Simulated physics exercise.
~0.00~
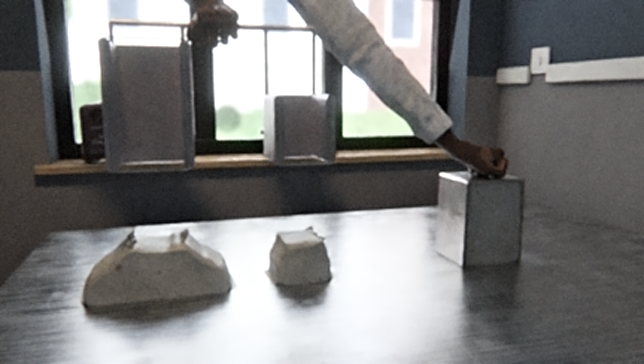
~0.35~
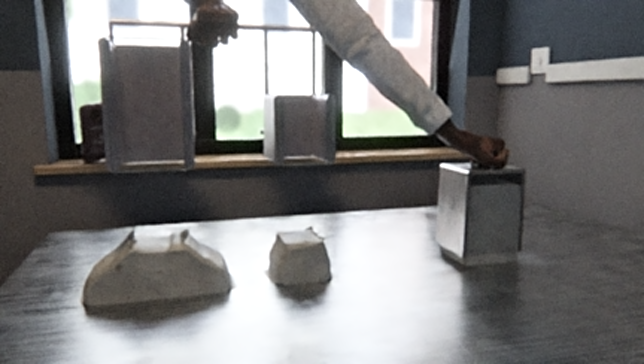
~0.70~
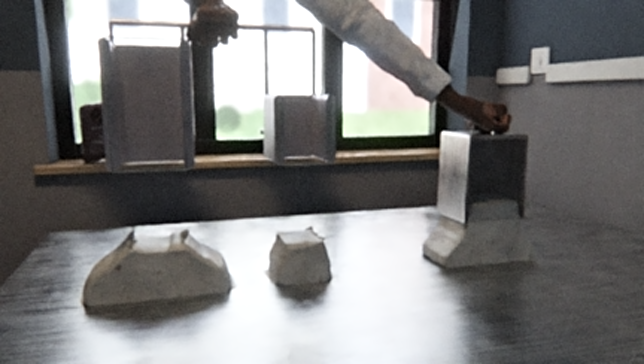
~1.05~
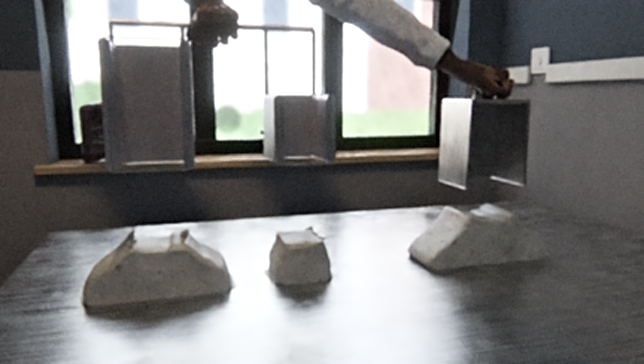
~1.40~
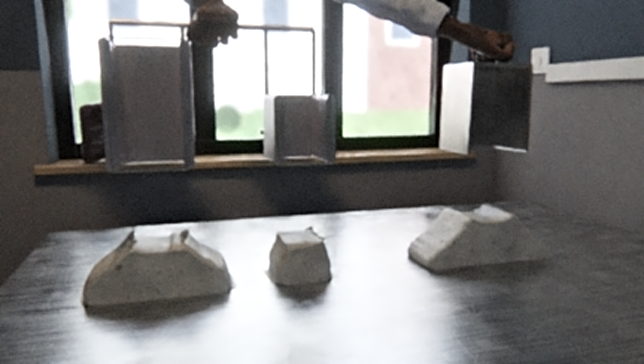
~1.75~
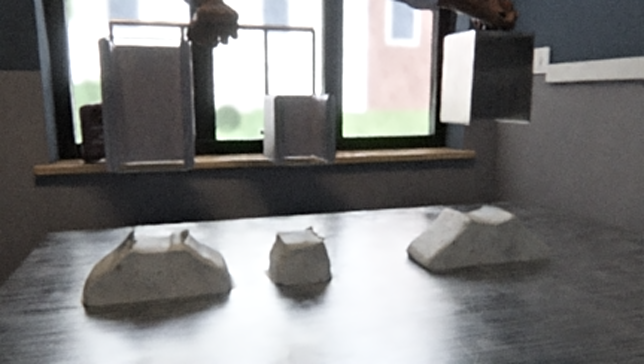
A hand lifts a metal tin straight up, leaving a slumped grey block on the table.
